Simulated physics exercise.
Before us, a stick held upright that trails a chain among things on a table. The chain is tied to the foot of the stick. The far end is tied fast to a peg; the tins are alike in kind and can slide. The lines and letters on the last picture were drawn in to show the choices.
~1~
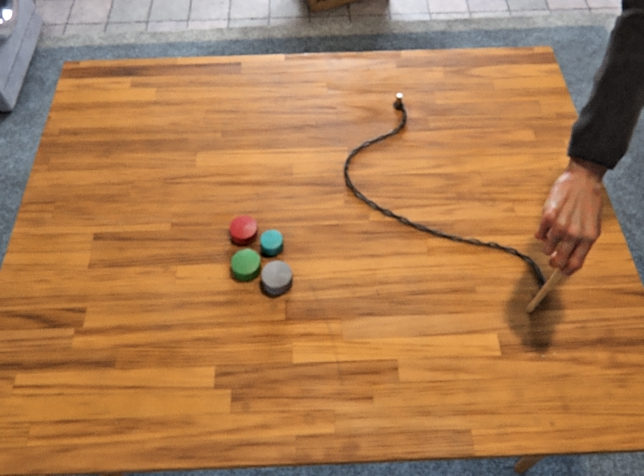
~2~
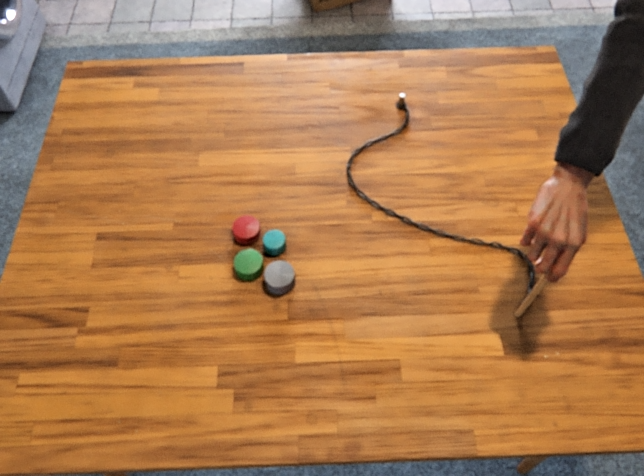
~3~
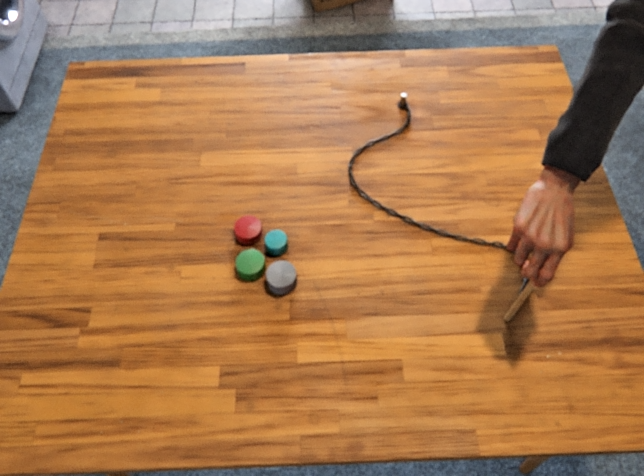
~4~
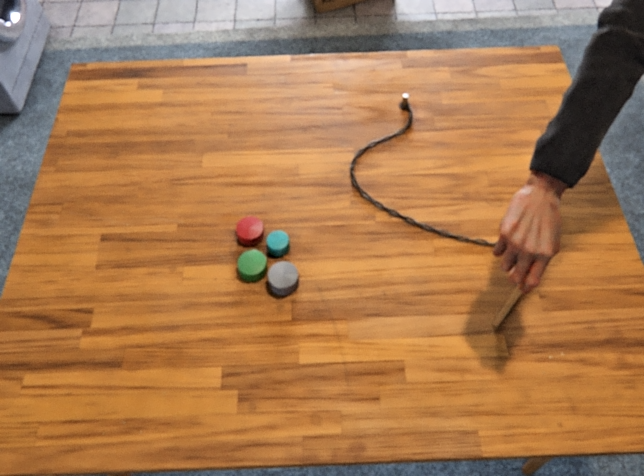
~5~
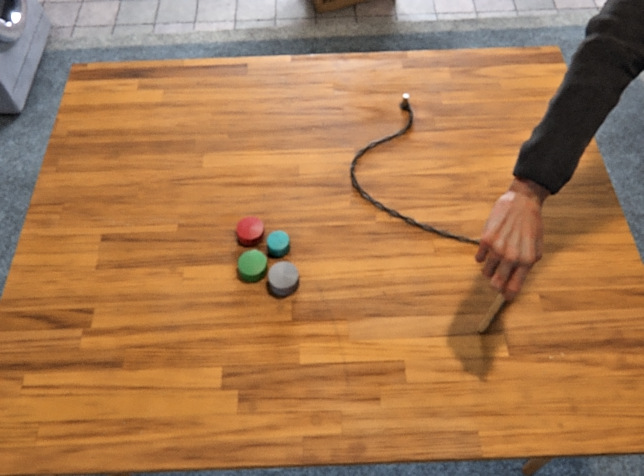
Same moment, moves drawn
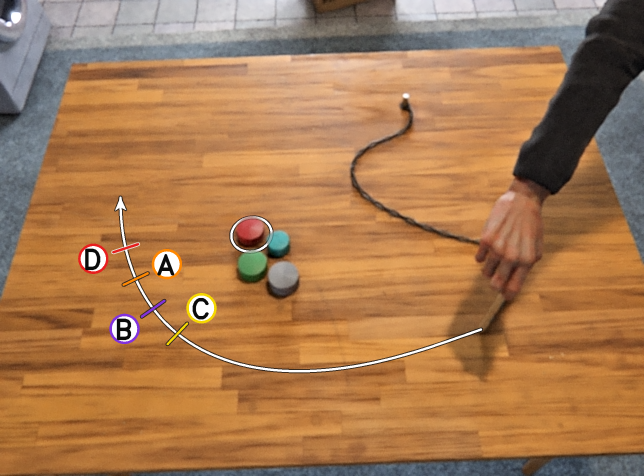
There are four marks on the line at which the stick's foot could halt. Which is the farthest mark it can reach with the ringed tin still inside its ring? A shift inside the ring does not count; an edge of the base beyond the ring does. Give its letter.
It should halt at D.
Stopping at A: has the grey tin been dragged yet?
Yes.
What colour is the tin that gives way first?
Grey.
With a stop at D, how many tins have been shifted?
Three.
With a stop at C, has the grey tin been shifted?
No.
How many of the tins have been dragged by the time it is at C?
By then, none.
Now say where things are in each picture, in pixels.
The first picture shows turquoise tin (272, 243); grey tin (277, 278); red tin (244, 230).
The second picture shows red tin (247, 230); peg (402, 101).
The third picture shows green tin (251, 265); turquoise tin (277, 243).
The fourth picture shows grey tin (284, 279); red tin (250, 231).
The fifth picture shows peg (406, 101); green tin (253, 266); turquoise tin (279, 244).
On the marked copy, A at (136, 279); B at (153, 309); C at (178, 334); D at (126, 248); the ring at (251, 234); the route from (481, 329) via (224, 360) to (120, 197).
With D. Early on, foot of the stick (331, 370); red tin (251, 231).
Further on, foot of the stick (184, 339); red tin (251, 231).
At the end, foot of the stick (126, 249); green tin (242, 254); turquoise tin (278, 227); grey tin (270, 248); red tin (251, 231); the red tin is still in its ring.
As for the rest, A is safe but short; B is safe but short; C is safe but short.
